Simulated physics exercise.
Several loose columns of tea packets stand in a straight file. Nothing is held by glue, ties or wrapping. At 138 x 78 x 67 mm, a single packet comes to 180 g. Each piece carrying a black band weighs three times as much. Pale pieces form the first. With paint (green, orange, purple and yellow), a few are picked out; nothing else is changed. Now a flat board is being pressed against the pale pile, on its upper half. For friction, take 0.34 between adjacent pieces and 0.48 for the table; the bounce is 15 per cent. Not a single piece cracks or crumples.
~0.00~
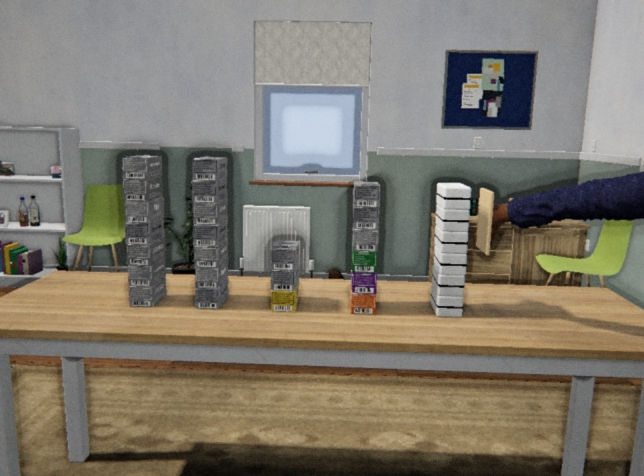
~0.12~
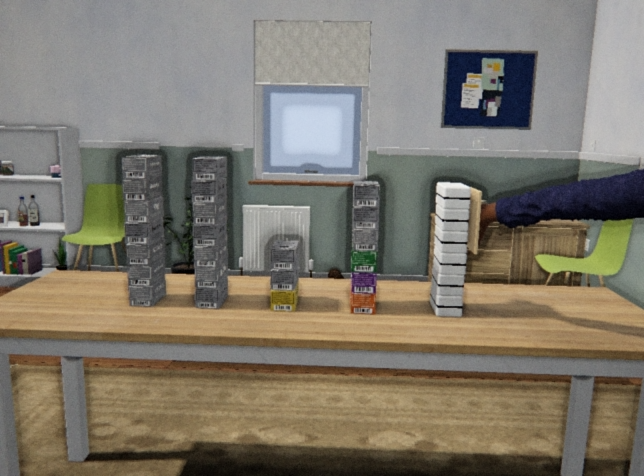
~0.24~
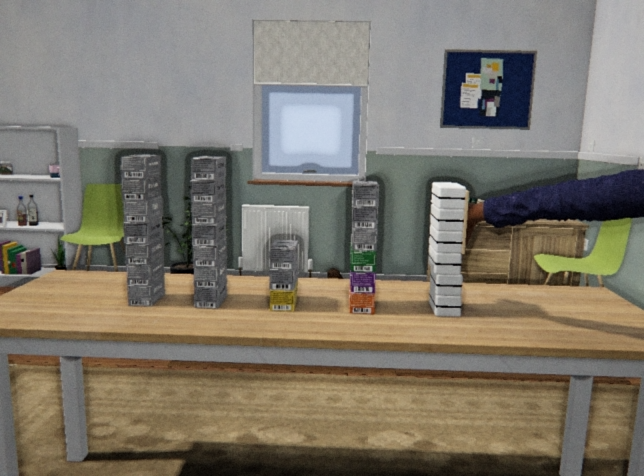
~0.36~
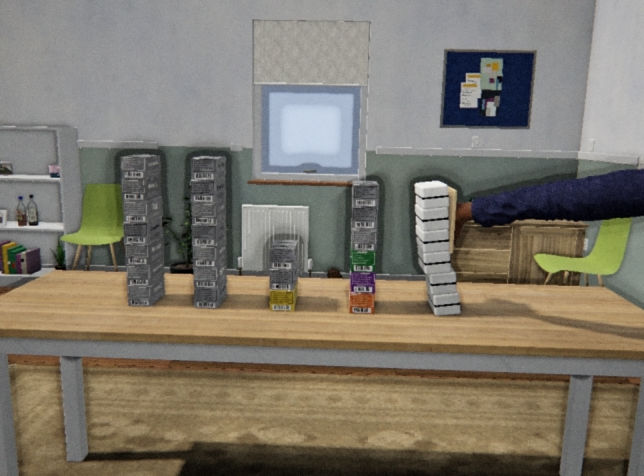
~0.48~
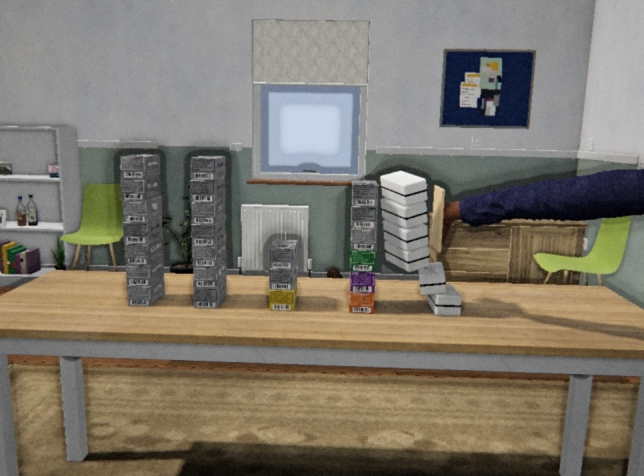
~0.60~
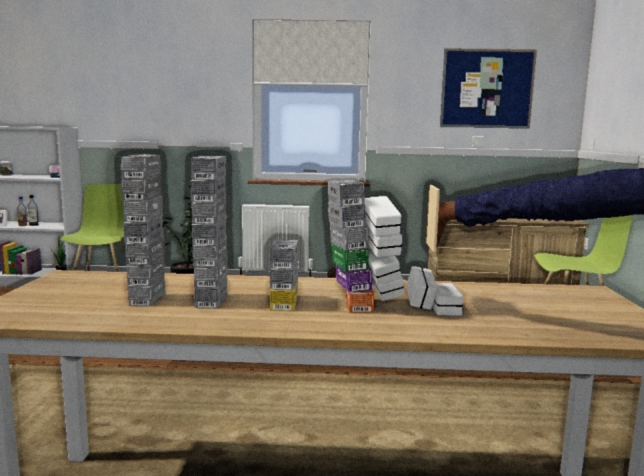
An arm in a dark sleeve pushed a flat board leftward into the tall white stack, which leaned, broke apart and slid against the neighbouring gray column with colored blocks, nudging it slightly left.
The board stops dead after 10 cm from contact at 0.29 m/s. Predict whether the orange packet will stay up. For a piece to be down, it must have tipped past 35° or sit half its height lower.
It will.
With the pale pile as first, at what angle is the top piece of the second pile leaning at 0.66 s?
About 10 degrees from upright.
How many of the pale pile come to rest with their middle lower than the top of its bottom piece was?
The number is 3.
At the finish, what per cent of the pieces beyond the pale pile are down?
Something near 30 percent.
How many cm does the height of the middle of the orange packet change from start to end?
About 0 cm lower.
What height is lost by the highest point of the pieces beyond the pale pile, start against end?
Drop: Around 0 cm.
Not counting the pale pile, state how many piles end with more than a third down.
The number of such piles is 2.
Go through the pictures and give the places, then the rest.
In the first frame (places mark the middle of the side facing us), board (491, 215) 58 mm short; orange packet (364, 304); green packet (365, 262); purple packet (365, 283); the rest undisturbed.
The second frame shows board (479, 215) 23 mm short; orange packet (363, 304).
The third frame shows board (466, 214) 12 mm in; orange packet (362, 304).
The fourth frame shows board (454, 214) 46 mm in, top of the pale pile leaning 7°; orange packet (362, 304); the rest undisturbed.
The fifth frame shows board (442, 213) 8 cm in, top of the pale pile leaning 14°; orange packet (362, 303); the rest undisturbed.
The sixth frame shows board (437, 213) 10 cm in, stopped, top of the pale pile leaning 17°; orange packet (362, 303) shifted 8 mm; green packet (357, 260) leaning 4°; purple packet (360, 281) leaning 3°; steepest lean 4°, the packet at (352, 195); 6 disturbed, none down.
After 0.66 s, 5 of the pale pile down; none of the 23 other packets down, 6 disturbed; orange packet shifted 14 mm; green packet leaning 11°.
After 0.80 s, 5 of the pale pile down; 5 of the 23 other packets down; orange packet shifted 14 mm; purple packet leaning 44°.
After 0.98 s, 5 of the pale pile down; 5 of the 23 other packets down; orange packet shifted 14 mm; green packet on its side.
After 1.24 s, 5 of the pale pile down; 7 of the 23 other packets down; orange packet shifted 14 mm; purple packet on its side.
At rest (1.9 s), 5 of the pale pile down; 7 of the 23 other packets down; orange packet shifted 14 mm; green packet on its side; purple packet on its side. As the last picture would show them, middles, orange packet near (358, 296), green packet near (304, 295).
